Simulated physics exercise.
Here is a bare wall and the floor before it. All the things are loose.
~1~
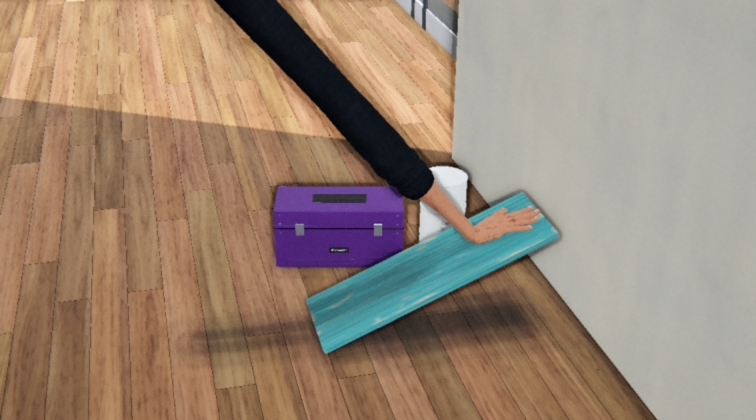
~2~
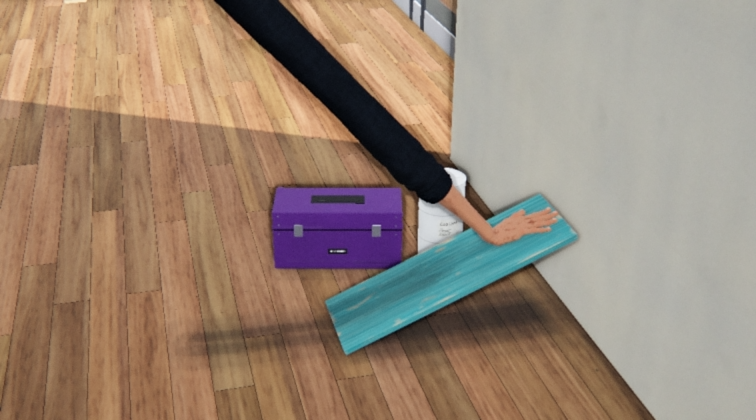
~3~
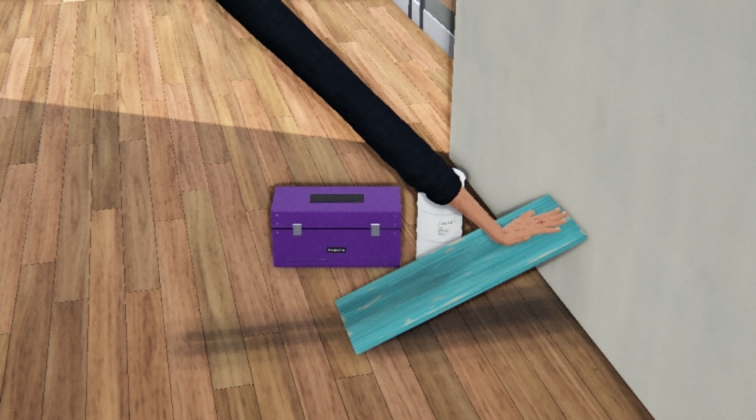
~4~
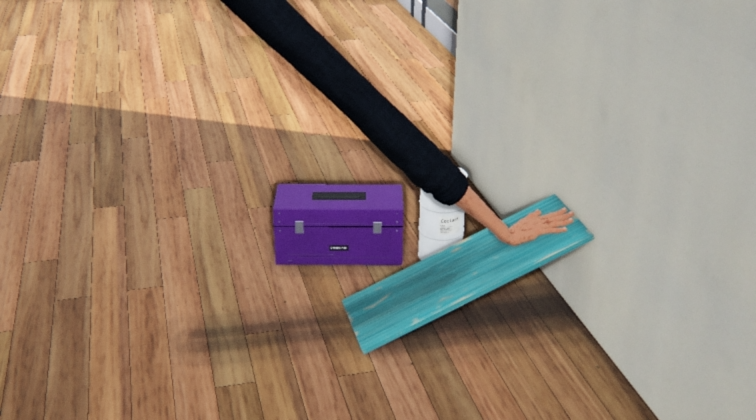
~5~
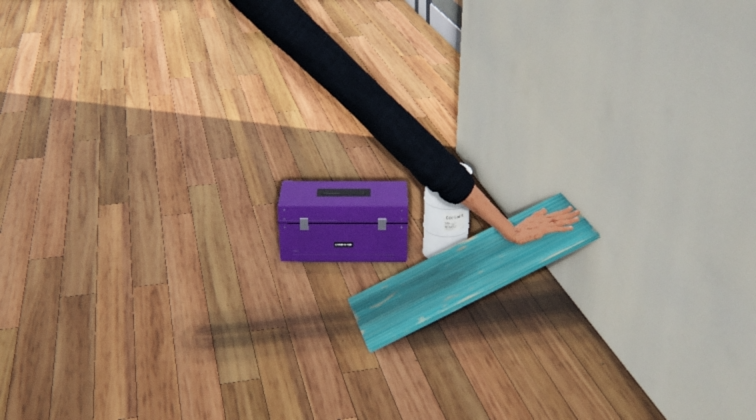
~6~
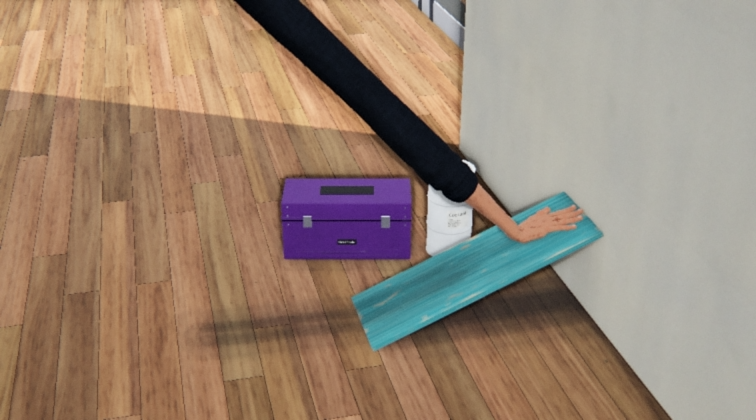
An arm in a black sleeve slid a slanted turquoise board a short way to the right against a bare wall, its hand staying on top, while a purple toolbox sat on the wooden floor.
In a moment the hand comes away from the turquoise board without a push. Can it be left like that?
In the end the board gives way.
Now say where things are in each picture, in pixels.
In the first frame, not yet at the wall; turquoise board (428, 269); purple toolbox (340, 226).
In the second frame, not yet at the wall; turquoise board (447, 271); purple toolbox (338, 228).
In the third frame, not yet at the wall; turquoise board (457, 271); purple toolbox (337, 227).
In the fourth frame, not yet at the wall; turquoise board (464, 271); purple toolbox (339, 224).
In the fifth frame, propped up under the hand; turquoise board (469, 269); purple toolbox (344, 221).
In the sixth frame, propped up under the hand; turquoise board (473, 268); purple toolbox (347, 219).
Then, 0.30 s after the last picture, turquoise board sunk by 14° near (465, 293).
Then, 0.40 s after the last picture, turquoise board sunk by 24° near (462, 305).
Then, 0.60 s after the last picture, turquoise board sunk by 22° near (461, 309).
Then, 2.20 s after the last picture, turquoise board sunk by 23° near (461, 310).
At rest, moved from the start, turquoise board; the other 2 in place. Seen from the same camera at the end, turquoise board near (461, 310). The board slides down.
